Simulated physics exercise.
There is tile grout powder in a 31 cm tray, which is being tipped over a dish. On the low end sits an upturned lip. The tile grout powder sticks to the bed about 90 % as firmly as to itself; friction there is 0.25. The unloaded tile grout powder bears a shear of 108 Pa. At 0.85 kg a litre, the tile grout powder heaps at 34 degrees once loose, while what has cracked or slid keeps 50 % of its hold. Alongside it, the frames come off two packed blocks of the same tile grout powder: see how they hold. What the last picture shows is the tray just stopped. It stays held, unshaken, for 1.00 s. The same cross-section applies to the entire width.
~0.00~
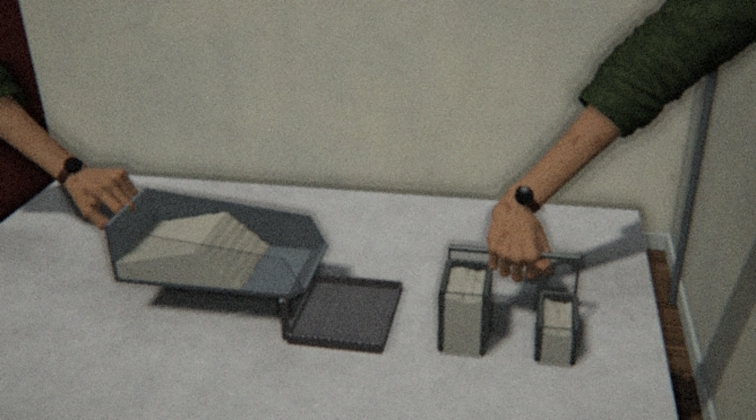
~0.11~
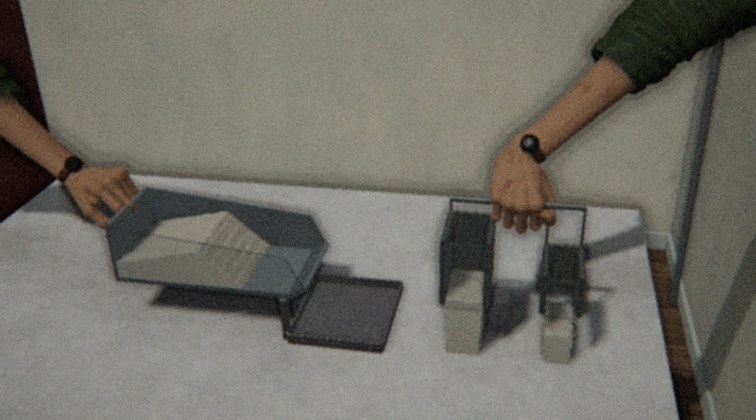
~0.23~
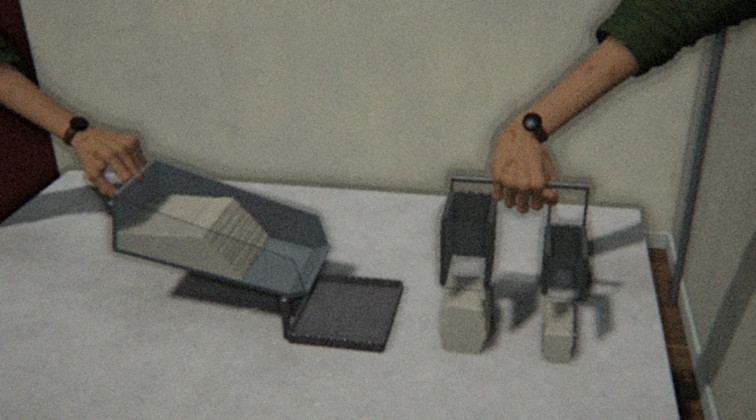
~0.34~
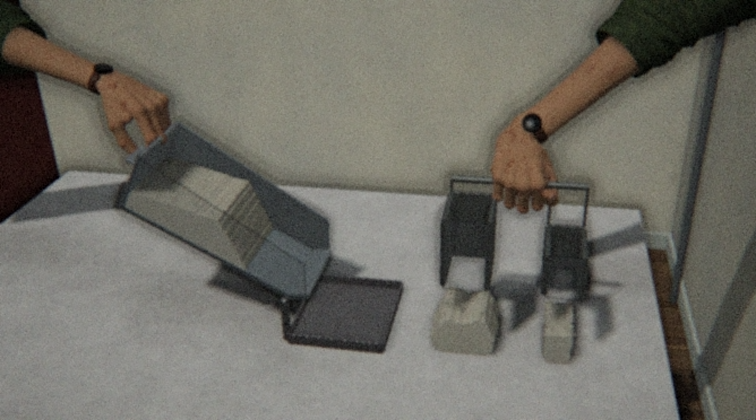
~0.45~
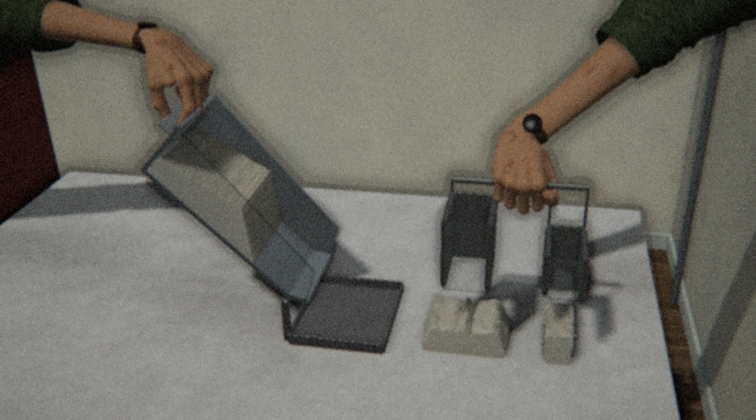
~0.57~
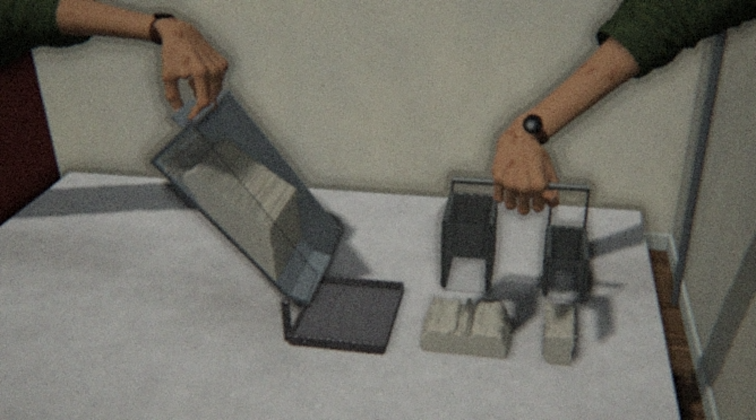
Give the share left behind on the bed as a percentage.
3 %.
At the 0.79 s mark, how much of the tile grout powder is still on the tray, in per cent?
Reading: Around 35 %.
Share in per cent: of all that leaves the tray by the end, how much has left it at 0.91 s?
I'd reckon around 90 per cent.
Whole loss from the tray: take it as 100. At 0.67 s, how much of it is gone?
Fraction so far: Roughly 0 %.
After 0.67 s, the tilt is 48 degrees and 97 % is on the bed.
After 0.79 s, the tilt is 48 degrees and 37 % is on the bed.
After 0.91 s, the tilt is 48 degrees and 9 % is on the bed.
After 1.03 s, the tilt is 48 degrees and 4 % is on the bed.
After 1.54 s, the tilt is 48 degrees and 3 % is on the bed.
